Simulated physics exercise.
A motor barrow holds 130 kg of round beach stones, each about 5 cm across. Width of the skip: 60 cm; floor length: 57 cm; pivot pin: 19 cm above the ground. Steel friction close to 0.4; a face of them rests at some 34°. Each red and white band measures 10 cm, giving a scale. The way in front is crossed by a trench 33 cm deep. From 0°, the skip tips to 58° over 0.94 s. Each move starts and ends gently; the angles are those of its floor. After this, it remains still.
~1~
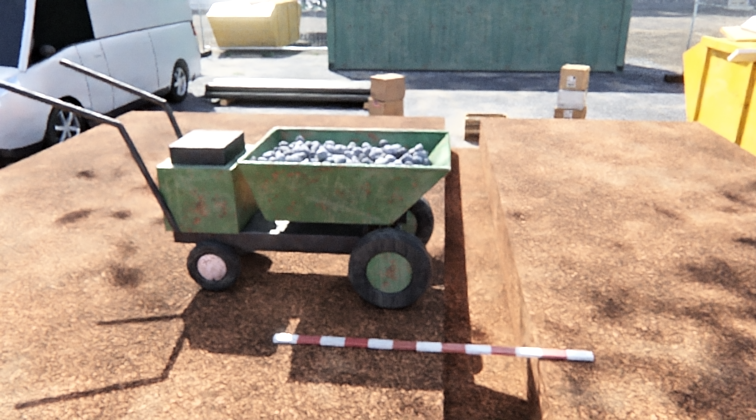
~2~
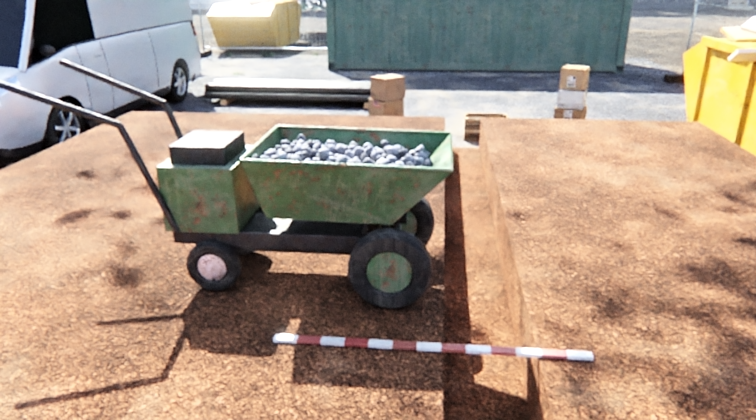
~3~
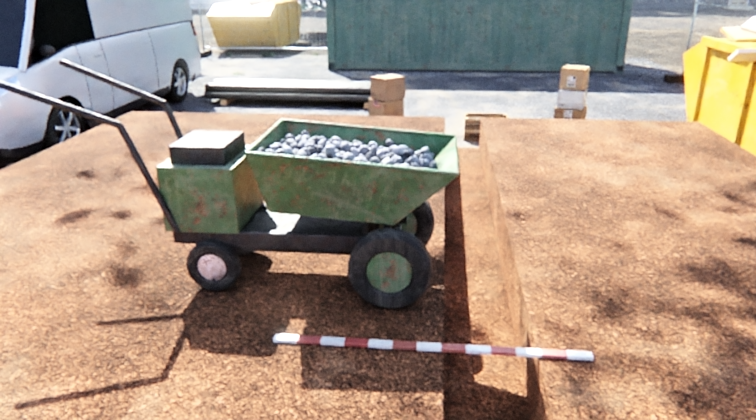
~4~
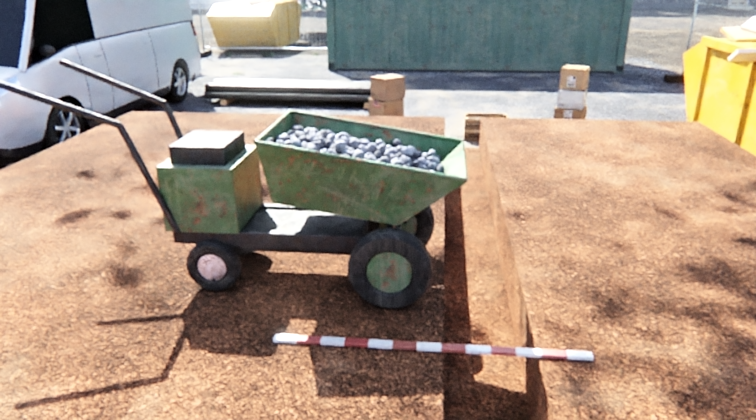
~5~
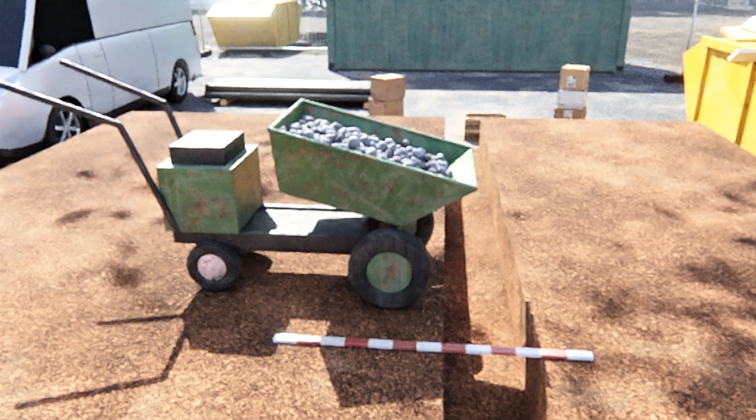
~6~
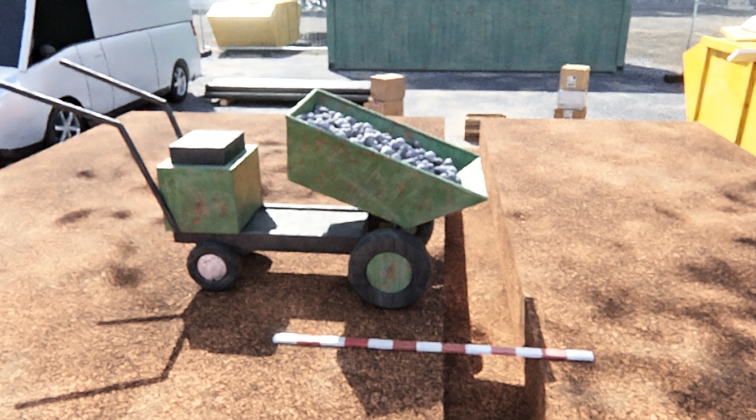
The clip shows a green motor barrow loaded with rounded grey stones standing beside a trench in brown ground, a red and white pole lying in front, as its skip gradually tilts, the left end rising and the right lip lowering.
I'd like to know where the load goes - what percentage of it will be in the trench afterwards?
I would put it at about 32 per cent.
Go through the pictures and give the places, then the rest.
In the first frame, the skip is at 0°, its lip at (450, 169); the top of the load is at (335, 150).
The second frame shows lip at (452, 171), floor tilted 1°, highest stones at (311, 146).
In the third frame, the skip is at 4°, its lip at (458, 174); the top of the load is at (304, 142).
In the fourth frame, the skip is at 9°, its lip at (467, 180); the top of the load is at (309, 136).
The fifth frame shows lip at (477, 189), floor tilted 15°, highest stones at (310, 126).
In the sixth frame, the skip is at 22°, its lip at (488, 199); the top of the load is at (318, 116).
Then, 0.3 s after the last picture the floor is at 49°, 100 % in the skip; the foremost stones are at (494, 221).
Then, 0.6 s after the last picture the floor is at 58°, 80 % in the skip, 3 % in the trench, 17 % past the trench; the foremost stones are at (578, 283).
Then, 1.0 s after the last picture the floor is at 58°, 39 % in the skip, 3 % in the trench, 59 % past the trench; the foremost stones are at (694, 294).
Then, 2.9 s after the last picture the floor is at 58°, 1 % in the skip, 32 % in the trench, 67 % past the trench; the foremost stones are past the picture's edge.
